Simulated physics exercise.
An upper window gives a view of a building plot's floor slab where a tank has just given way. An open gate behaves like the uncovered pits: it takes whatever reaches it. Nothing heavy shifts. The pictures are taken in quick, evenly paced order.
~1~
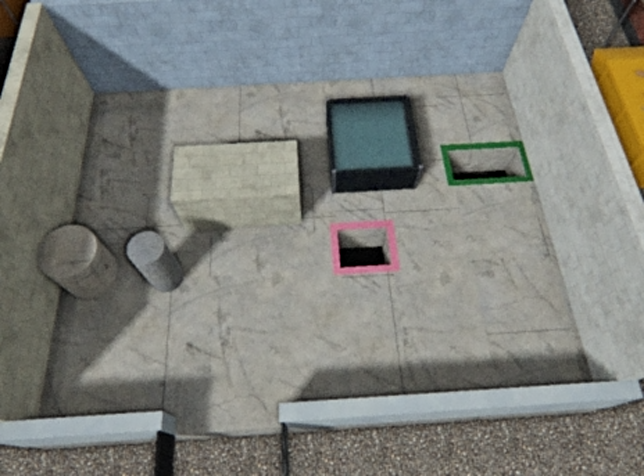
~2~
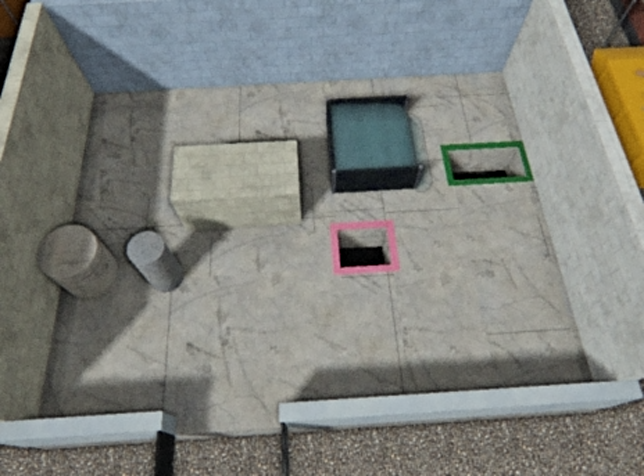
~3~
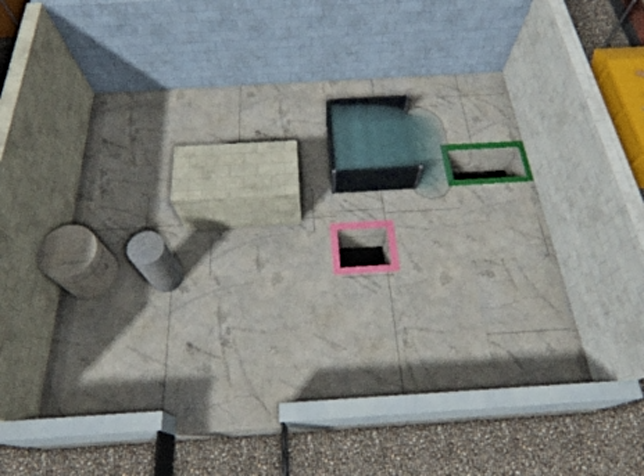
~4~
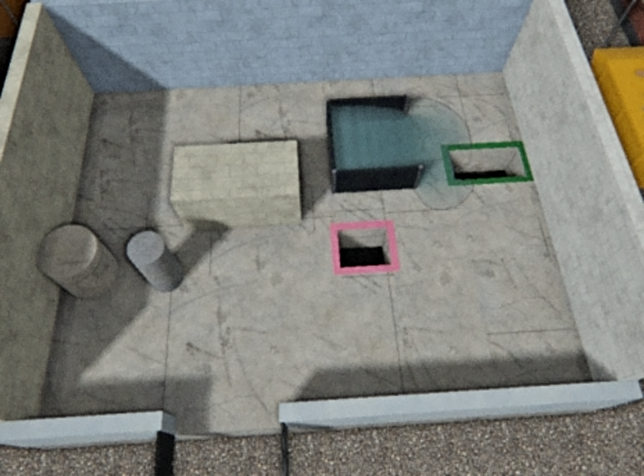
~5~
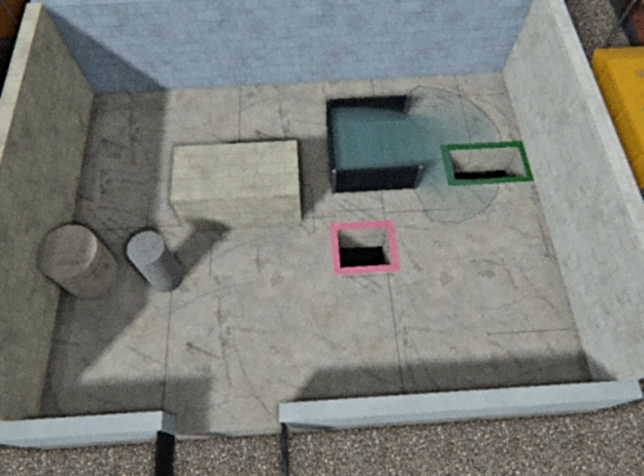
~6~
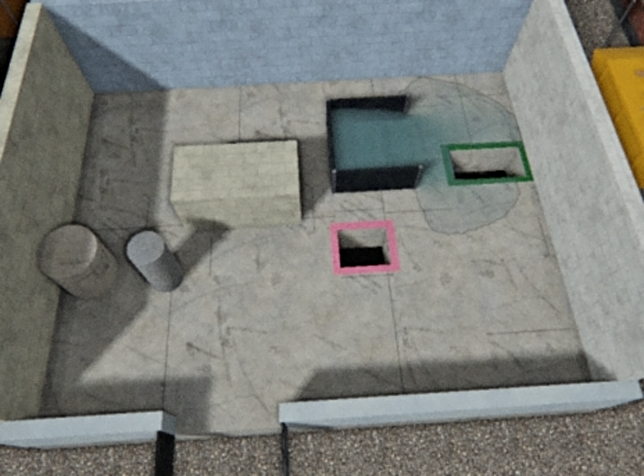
Water pours from the open right side of a dark-walled teal tank, spreading in a thin, widening sheet over the grey slab and around the green-edged pit at right. Seen from above, the walled plot also holds a pale block left of the tank, two round columns at far left, a pink-edged pit near the middle and a gap in the front wall. Only the water moves, while the view stays still.
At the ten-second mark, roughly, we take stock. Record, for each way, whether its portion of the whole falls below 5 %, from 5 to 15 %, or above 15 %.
In the end the gate pulls in barely a drop - beneath five per cent, the pink pit pulls in barely a drop - beneath five per cent, the green pit pulls in a good deal - past fifteen per cent.
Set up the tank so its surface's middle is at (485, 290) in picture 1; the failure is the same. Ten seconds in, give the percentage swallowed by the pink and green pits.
Within ten seconds the pink pit collects 0 percent of the total and the green pit 40 percent.
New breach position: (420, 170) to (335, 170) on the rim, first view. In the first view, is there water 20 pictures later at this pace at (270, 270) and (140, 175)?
Point one waterlogged, point two not reached.
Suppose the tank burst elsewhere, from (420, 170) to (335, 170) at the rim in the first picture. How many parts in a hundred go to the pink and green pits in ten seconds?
Pink takes 55 in a hundred, green takes 4 in a hundred.
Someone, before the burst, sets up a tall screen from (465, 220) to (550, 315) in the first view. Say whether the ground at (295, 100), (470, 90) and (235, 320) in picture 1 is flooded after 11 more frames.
First spared, second submerged, third spared.
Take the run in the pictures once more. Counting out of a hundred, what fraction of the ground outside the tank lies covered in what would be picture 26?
Around 20 in a hundred.
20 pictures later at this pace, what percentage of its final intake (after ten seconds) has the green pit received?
It would be roughly 70 percent of the ten-second total.
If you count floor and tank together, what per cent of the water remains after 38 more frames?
Some 44 parts in a hundred have not run off.
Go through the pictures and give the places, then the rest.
The tank at (372, 135) is whole and still, in the first frame.
The front is at a hidden place, out from the gap at (409, 145), in the second frame.
Water pours out at (408, 147) and has run to (420, 110), in the third frame.
Water pours out at (408, 147) and has run to (467, 190), in the fourth frame.
Water pours out at (408, 148) and has run to (484, 116), in the fifth frame.
The front is at (517, 124), out from the gap at (408, 148), in the sixth frame.
A moment on, water covers 15 % of the floor; the gate 0 %, the pink pit 0 %, the green pit 21 %.
Next, water covers 15 % of the floor; the gate 0 %, the pink pit 0 %, the green pit 33 %.
Then, water covers 20 % of the floor; the gate 0 %, the pink pit 0 %, the green pit 44 %.
Later, water covers 35 % of the floor; the gate 0 %, the pink pit 0 %, the green pit 56 %.
In the end, water covers 35 % of the floor; the gate 0 %, the pink pit 0 %, the green pit 61 %.
